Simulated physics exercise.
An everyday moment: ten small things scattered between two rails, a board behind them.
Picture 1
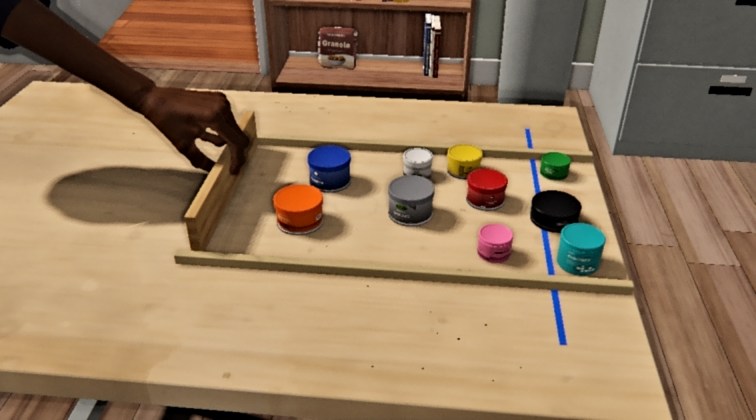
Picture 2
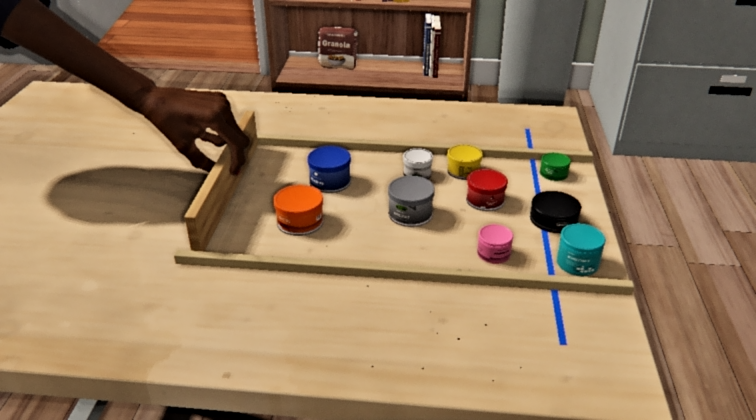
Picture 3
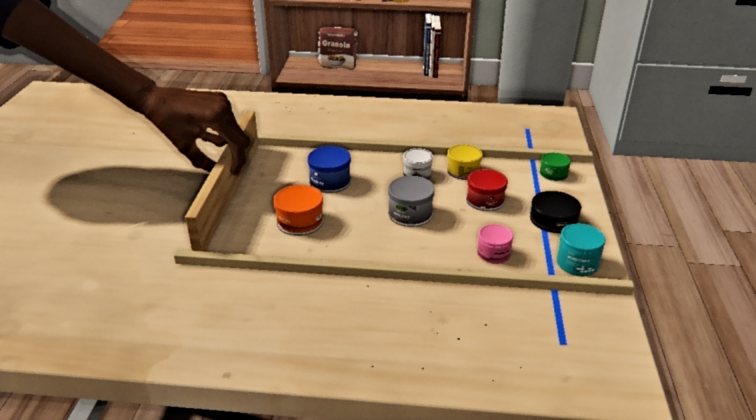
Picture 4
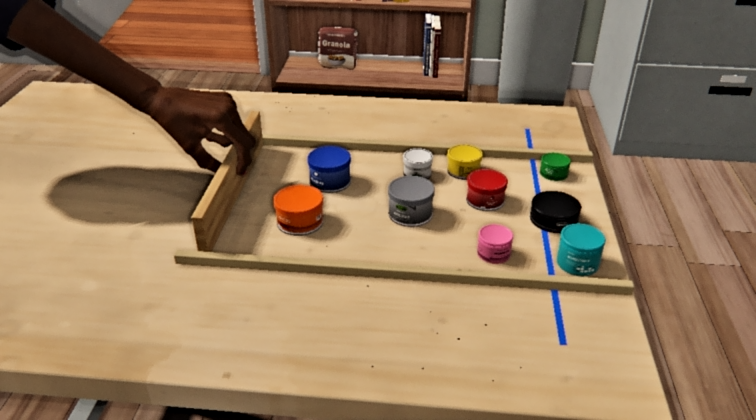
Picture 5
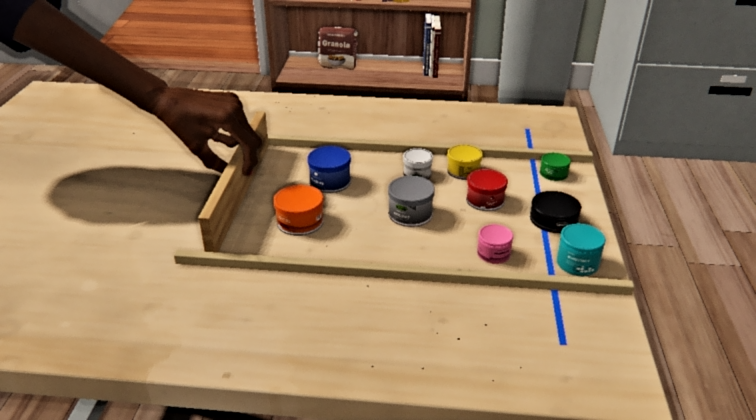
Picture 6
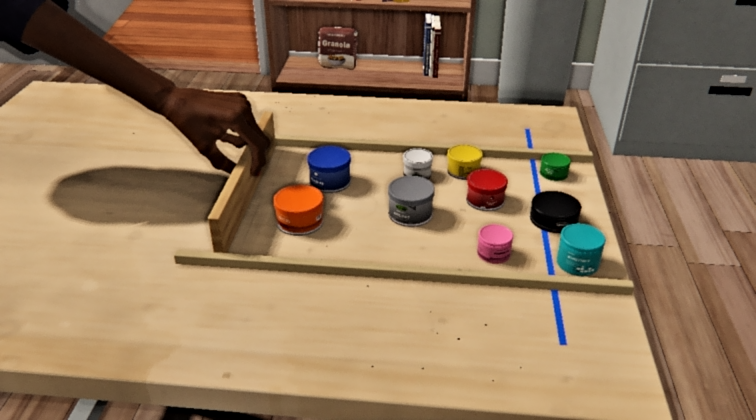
A hand slides a wooden board slightly right between two rails toward ten still tubs.
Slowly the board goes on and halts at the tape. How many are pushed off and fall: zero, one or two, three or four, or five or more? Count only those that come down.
Outcome: The number that fall off is one or two.
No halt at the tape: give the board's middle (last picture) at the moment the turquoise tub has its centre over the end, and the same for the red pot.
Its middle is around (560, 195) and around (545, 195).
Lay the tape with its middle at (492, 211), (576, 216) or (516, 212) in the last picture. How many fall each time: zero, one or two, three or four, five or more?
One after another: Not one; 5 or more; no fall at all.
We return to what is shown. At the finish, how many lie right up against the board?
The number is 5.
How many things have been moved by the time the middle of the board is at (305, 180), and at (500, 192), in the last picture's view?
At the one place 2, at the other 9.
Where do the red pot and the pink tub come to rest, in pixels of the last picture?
First (603, 187), then (569, 261).
Soon after, none off yet; turquoise tub at rest near (580, 250); green tub at rest near (555, 167); black tub at rest near (555, 212).
At rest, the number that fall off is one or two; fallen, green tub.
